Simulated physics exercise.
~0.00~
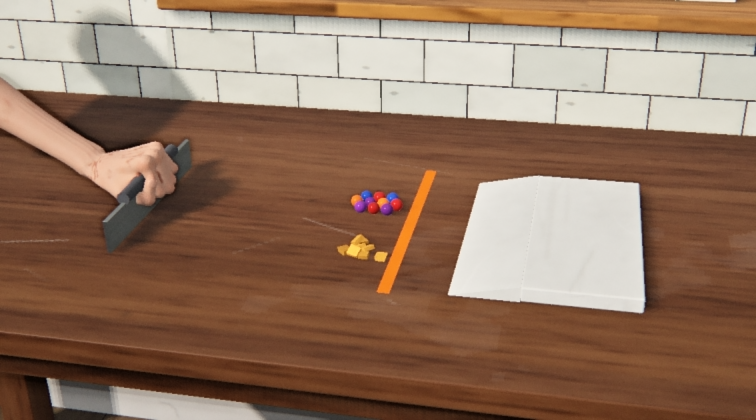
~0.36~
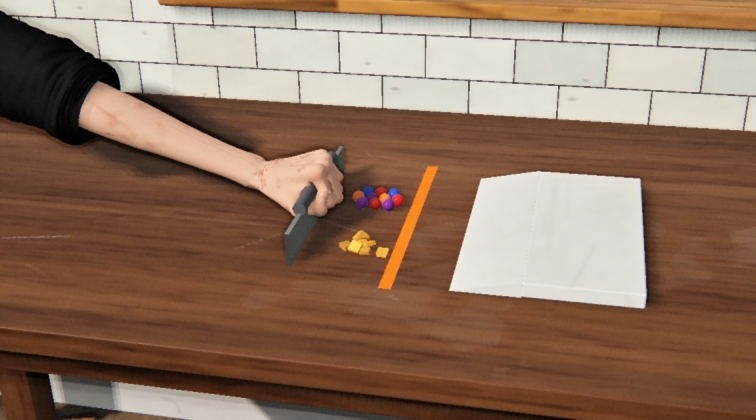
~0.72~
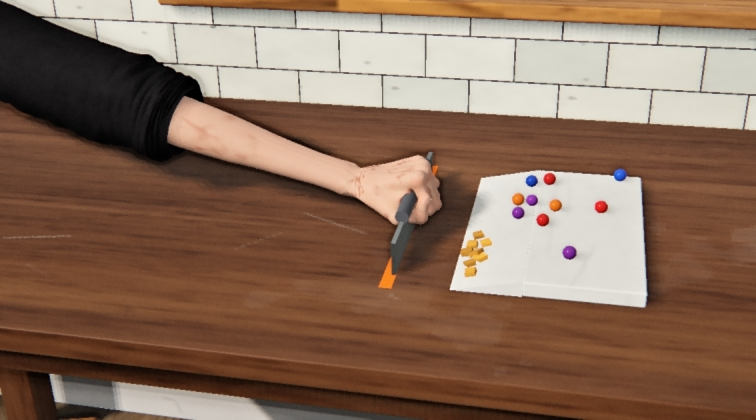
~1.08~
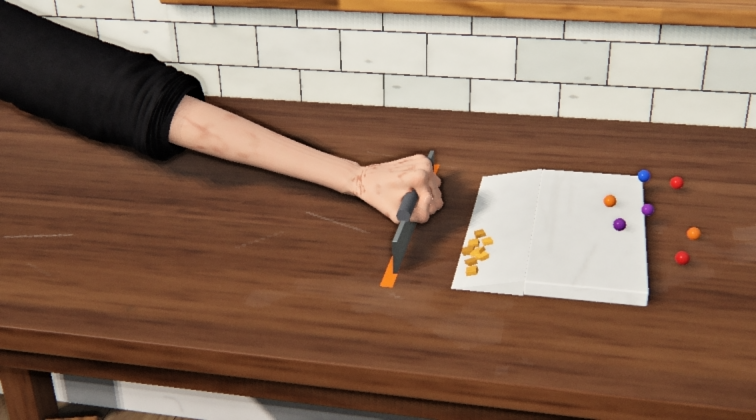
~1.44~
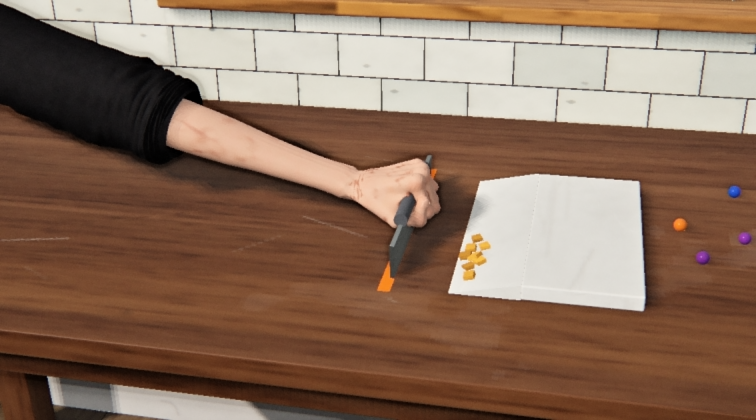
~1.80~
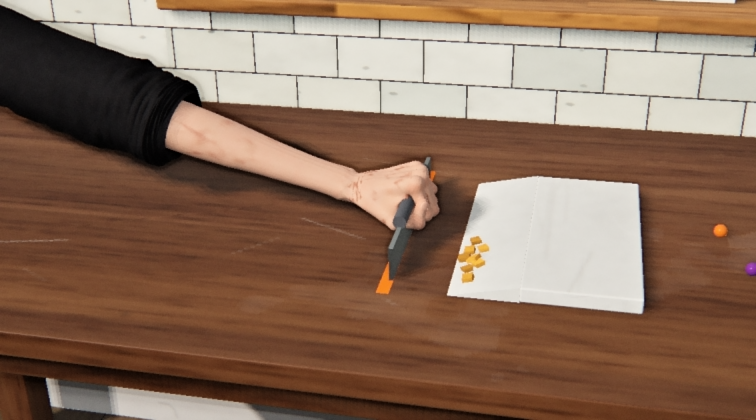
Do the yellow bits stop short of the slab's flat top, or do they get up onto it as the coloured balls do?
The yellow bits stop short of the flat top and stay on the sloping edge, while the coloured balls make it up and roll across.
